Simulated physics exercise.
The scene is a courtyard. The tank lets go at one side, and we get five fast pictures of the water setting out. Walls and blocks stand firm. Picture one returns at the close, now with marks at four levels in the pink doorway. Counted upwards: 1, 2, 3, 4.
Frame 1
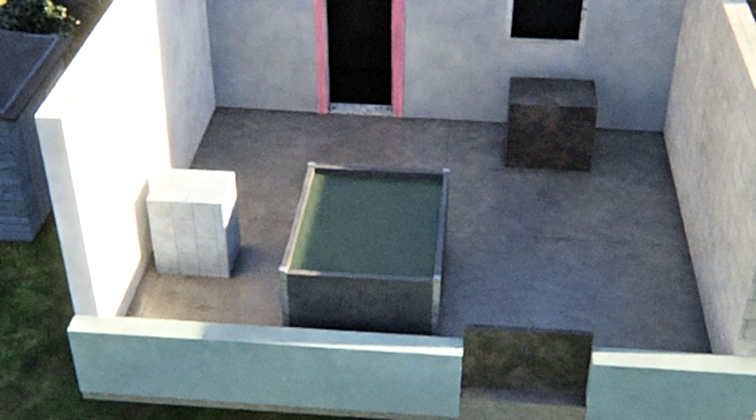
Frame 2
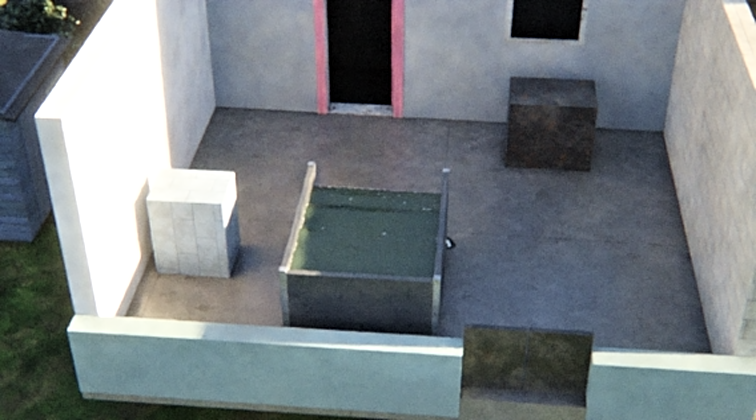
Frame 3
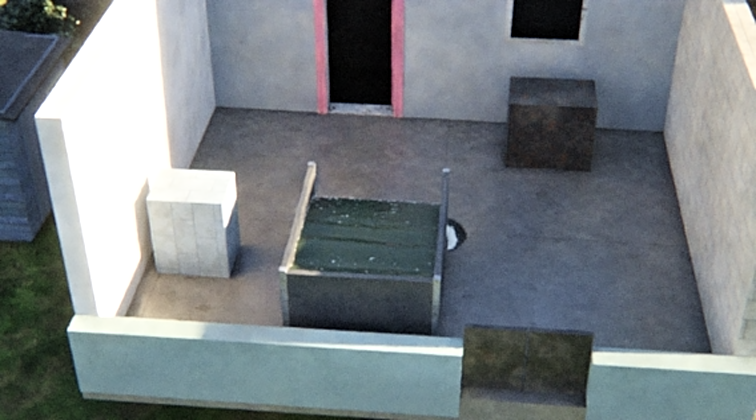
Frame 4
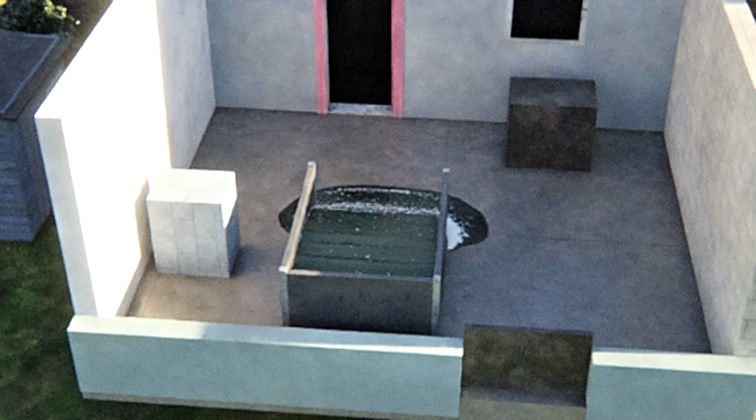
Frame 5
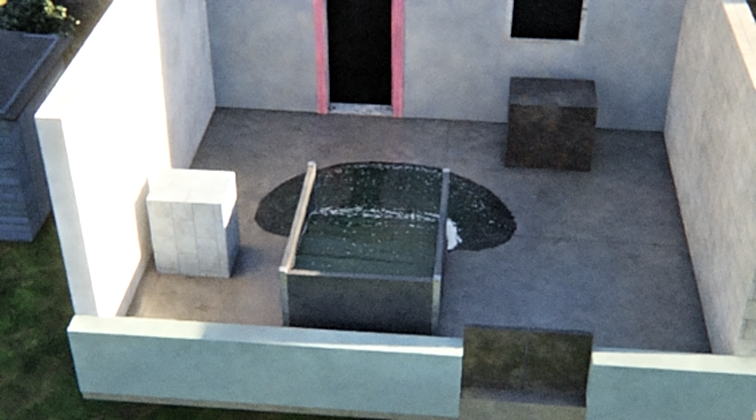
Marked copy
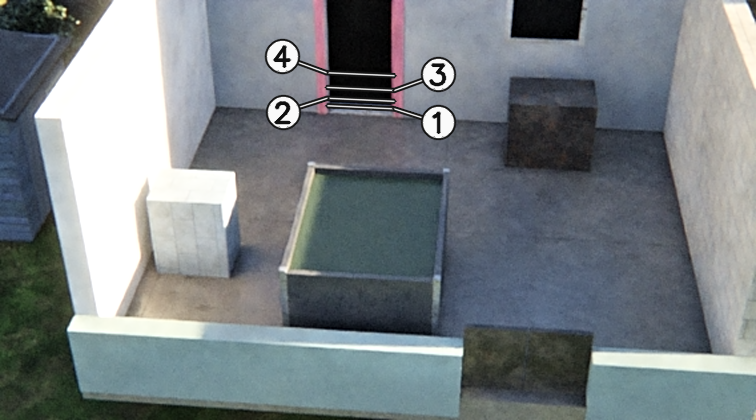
In a walled courtyard, water pours out of a tank and spreads across the ground.
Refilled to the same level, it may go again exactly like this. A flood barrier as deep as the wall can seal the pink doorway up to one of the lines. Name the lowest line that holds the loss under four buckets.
The limit is 3.
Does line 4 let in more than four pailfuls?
No, not at all.
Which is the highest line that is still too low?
It is 2.
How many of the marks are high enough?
Two of them.
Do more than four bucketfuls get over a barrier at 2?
Yes.
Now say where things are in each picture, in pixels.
Water in the tank at rest, its middle at (370, 225); foot of the pink doorway at (360, 114); shut gate at (527, 338), in the first picture.
Water covers 2 % of the ground, its front hidden from here, in the second picture.
Water covers 4 % of the ground, its front hidden from here, in the third picture.
Front seen at (474, 218), 8 % of the ground wet, in the fourth picture.
Front seen at (423, 168), 15 % of the ground wet, in the fifth picture.
On the marked copy, 1 at (360, 107); 2 at (360, 99); 3 at (360, 88); 4 at (360, 74); from the bottom up 1, 2, 3, 4.
If 1 is chosen, dozens of bucketfuls pour in.
If 2 is chosen, about 12 bucketfuls get in.
If 3 is chosen, a splash gets over, under a bucket.
If 4 is chosen, nothing gets over.
